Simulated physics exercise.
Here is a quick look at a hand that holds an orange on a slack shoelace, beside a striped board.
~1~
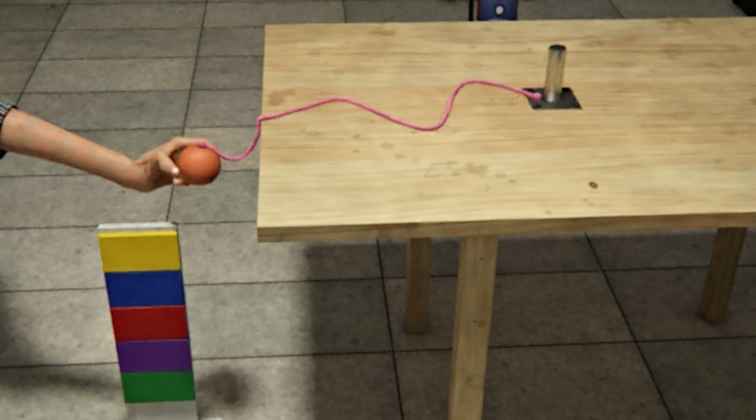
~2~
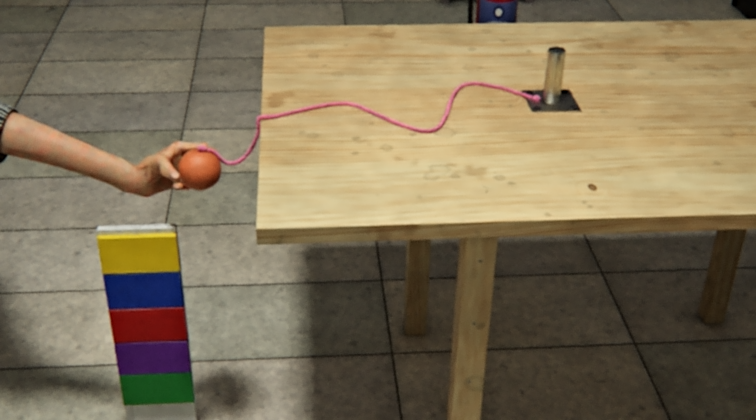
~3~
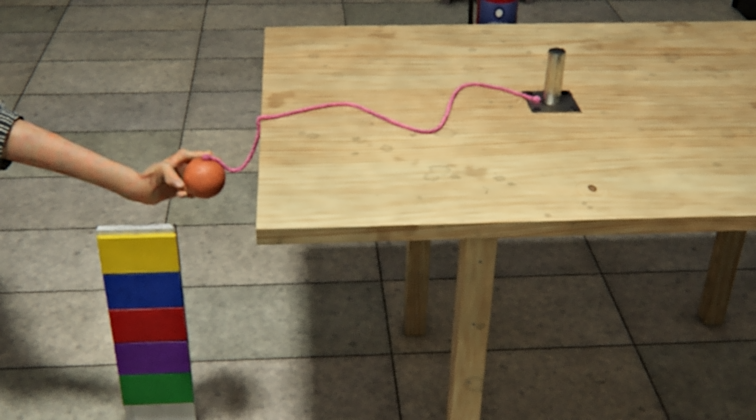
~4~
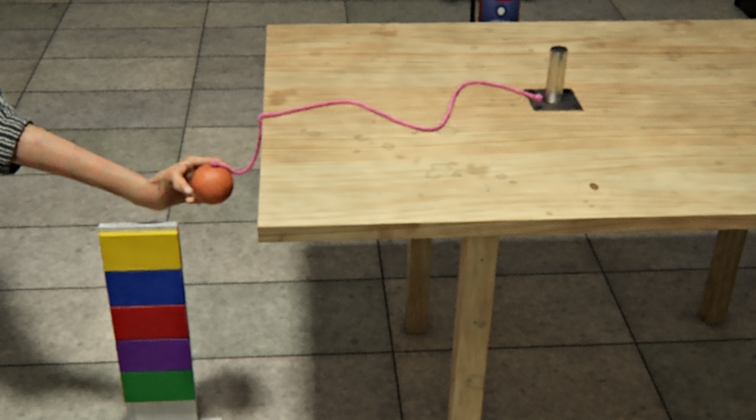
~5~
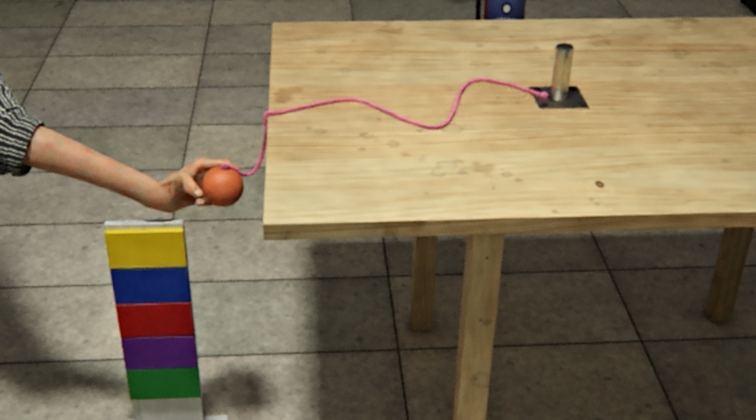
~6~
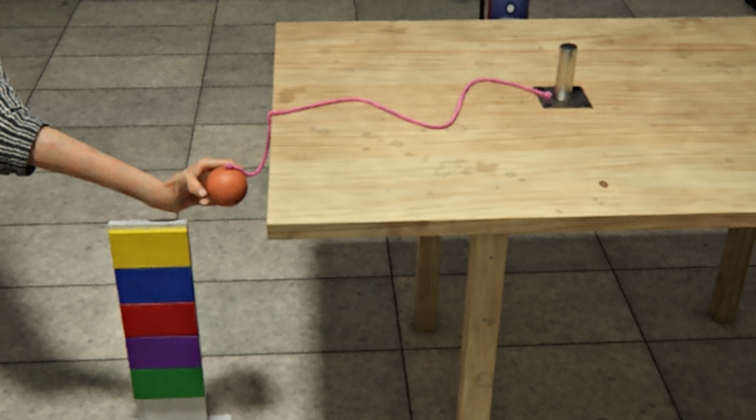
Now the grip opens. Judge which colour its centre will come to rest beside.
Its centre comes to rest beside red.
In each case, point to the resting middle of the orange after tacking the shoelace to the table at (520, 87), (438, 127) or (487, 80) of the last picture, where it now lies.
About (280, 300), (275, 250) and (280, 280).
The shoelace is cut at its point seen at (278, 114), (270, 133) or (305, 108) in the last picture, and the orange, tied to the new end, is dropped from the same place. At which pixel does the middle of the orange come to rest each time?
Cut 1: About (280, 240). Cut 2: About (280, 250). Cut 3: About (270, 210).
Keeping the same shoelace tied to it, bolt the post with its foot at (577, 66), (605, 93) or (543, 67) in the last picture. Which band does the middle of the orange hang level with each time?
One after the other, blue; blue; red.
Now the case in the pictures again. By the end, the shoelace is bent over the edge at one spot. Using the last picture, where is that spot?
It is around (376, 105).
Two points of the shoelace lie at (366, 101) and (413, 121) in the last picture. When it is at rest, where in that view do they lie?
The first moves to (271, 125), the second to (323, 107).
Early on, orange near (237, 302); level with red.
Midway, orange near (304, 294); level with red.
Near the end, orange near (272, 298); level with red.
Finally, orange near (280, 301); level with red. The red one.
